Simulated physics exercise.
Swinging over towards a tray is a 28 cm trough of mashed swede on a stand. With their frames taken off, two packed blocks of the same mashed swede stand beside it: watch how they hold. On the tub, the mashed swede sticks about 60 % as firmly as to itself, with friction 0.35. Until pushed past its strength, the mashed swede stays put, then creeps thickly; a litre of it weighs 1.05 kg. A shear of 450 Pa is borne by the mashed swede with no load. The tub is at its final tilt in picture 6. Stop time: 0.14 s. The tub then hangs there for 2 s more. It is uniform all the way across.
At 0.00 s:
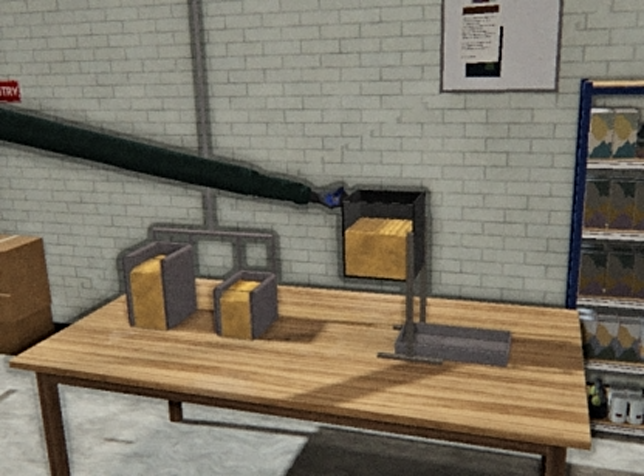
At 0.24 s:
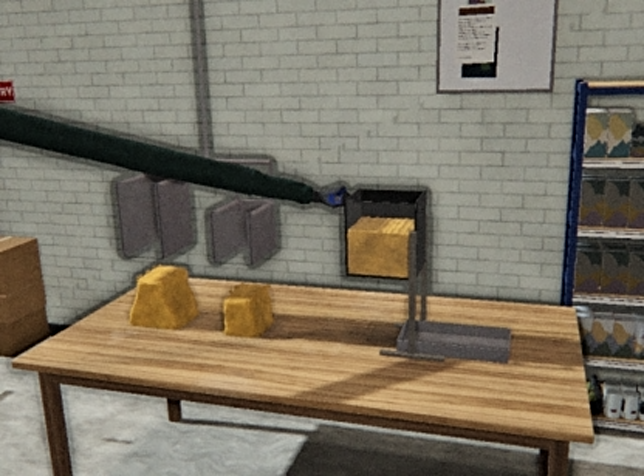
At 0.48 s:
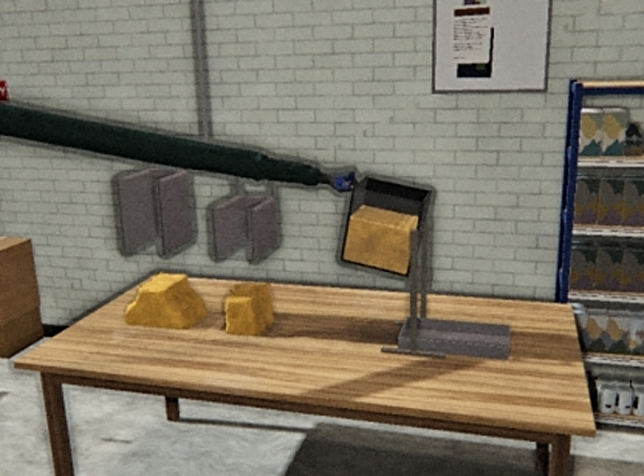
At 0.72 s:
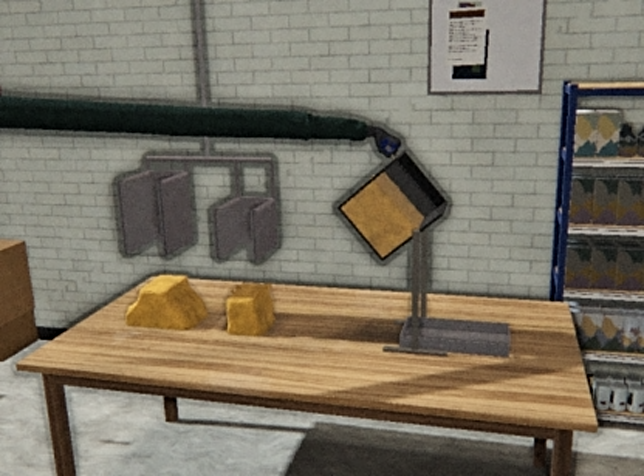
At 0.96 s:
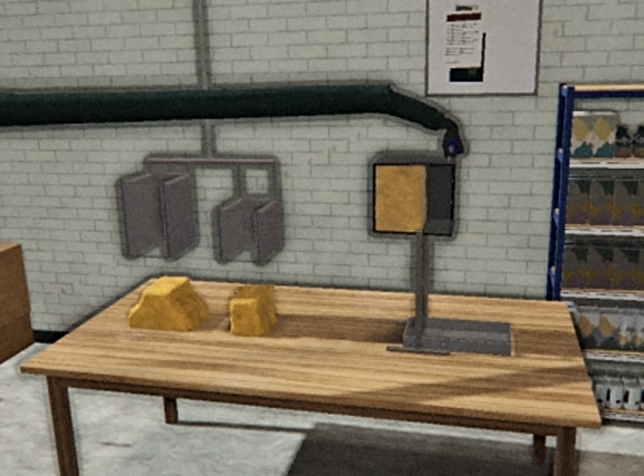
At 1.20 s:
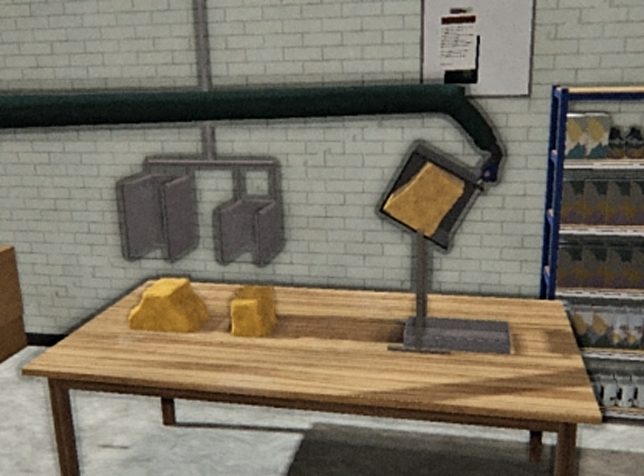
On a wooden table, grey plates lifted off two yellow blocks, which slumped, the left one more; then a dark green arm swung a stand-mounted tub of the same mash clockwise until it leaned past sideways.
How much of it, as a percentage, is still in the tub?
Near 0 percent is still in the tub.
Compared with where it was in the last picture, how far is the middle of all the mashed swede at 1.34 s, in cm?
I'd estimate roughly 12 centimetres.
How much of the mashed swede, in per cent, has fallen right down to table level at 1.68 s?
Near 70 per cent has got down by that time.
After 1.34 s, the tub is at 119 degrees and holds 70 %.
After 1.51 s, the tub is at 119 degrees and holds 13 %.
After 1.68 s, the tub is at 119 degrees and holds 0 %.
After 1.85 s, the tub is at 119 degrees and holds 0 %.
After 3.20 s, the tub is at 119 degrees and holds 0 %.
